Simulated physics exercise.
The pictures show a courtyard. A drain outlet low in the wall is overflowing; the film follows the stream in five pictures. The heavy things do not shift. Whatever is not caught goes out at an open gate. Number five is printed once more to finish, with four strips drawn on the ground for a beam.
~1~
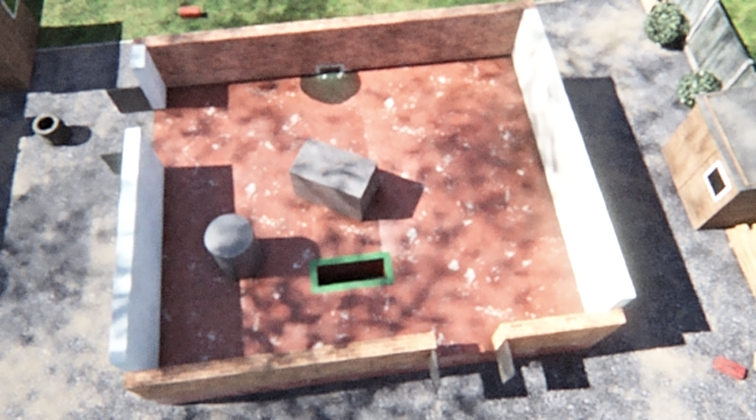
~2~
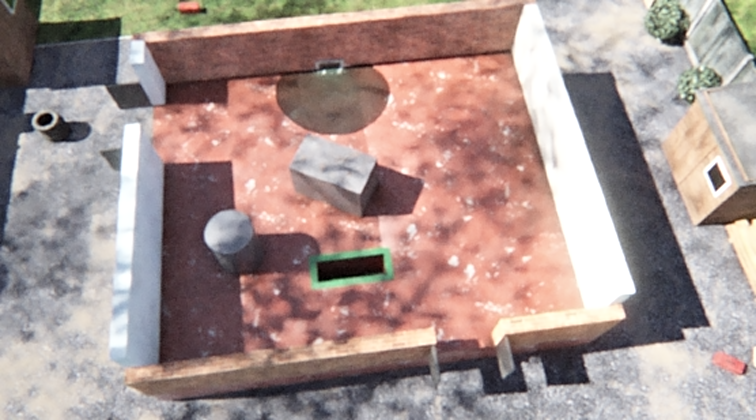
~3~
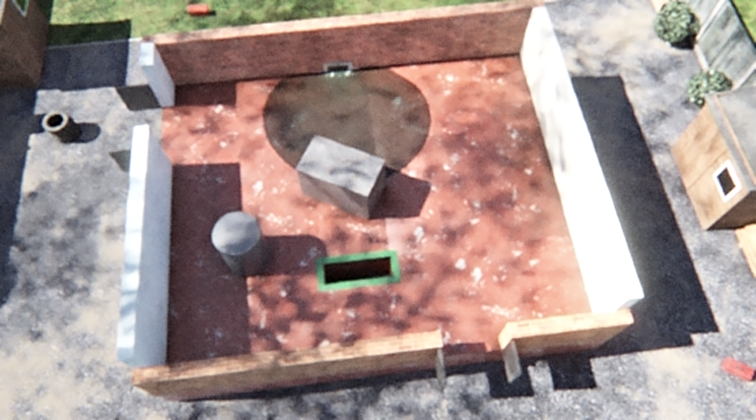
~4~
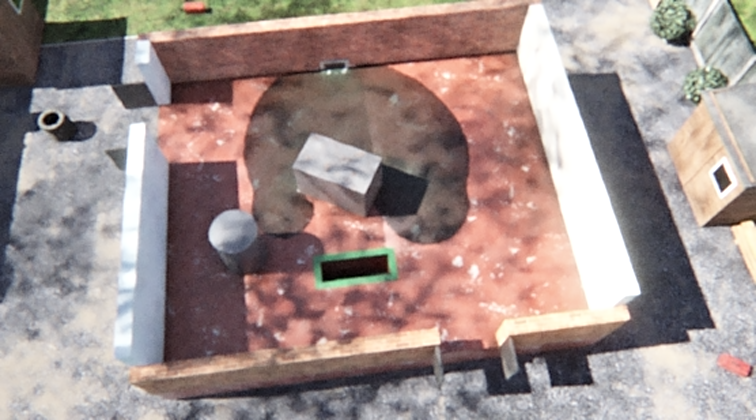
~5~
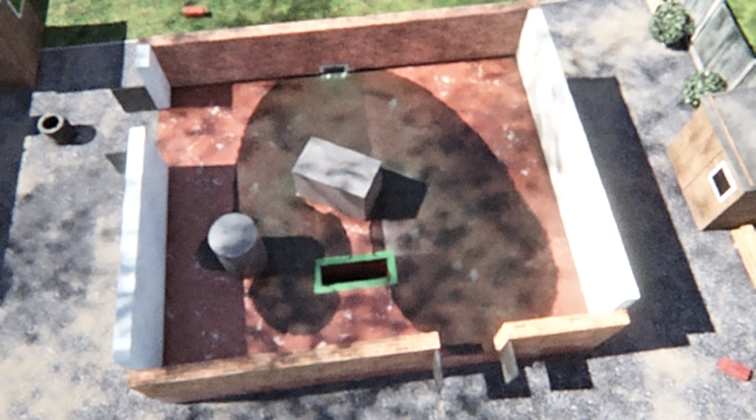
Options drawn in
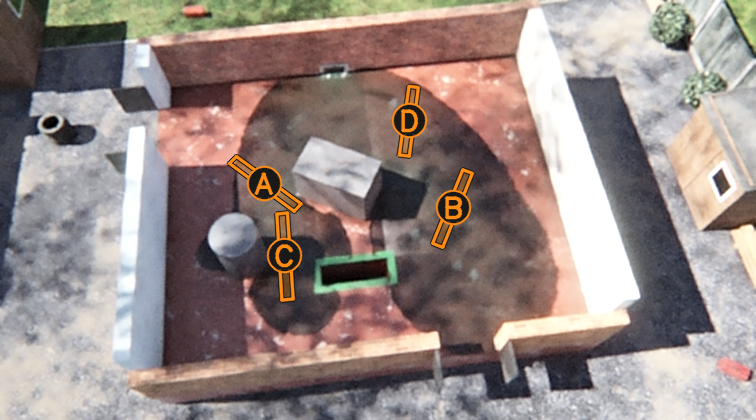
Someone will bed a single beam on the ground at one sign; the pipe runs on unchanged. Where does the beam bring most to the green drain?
Best: B.
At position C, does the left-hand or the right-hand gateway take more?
The right one.
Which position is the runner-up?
Here it is position D.
On the marked copy, A from (233, 160) to (297, 207); B from (437, 245) to (467, 171); C from (287, 299) to (282, 213); D from (404, 155) to (413, 86).
With A, about 11 % of the stream goes into the green drain, about 80 % out by the gates.
With B, about 32 % of the stream goes into the green drain, about 63 % out by the gates.
With C, about 12 % of the stream goes into the green drain, about 83 % out by the gates.
With D, about 15 % of the stream goes into the green drain, about 79 % out by the gates.
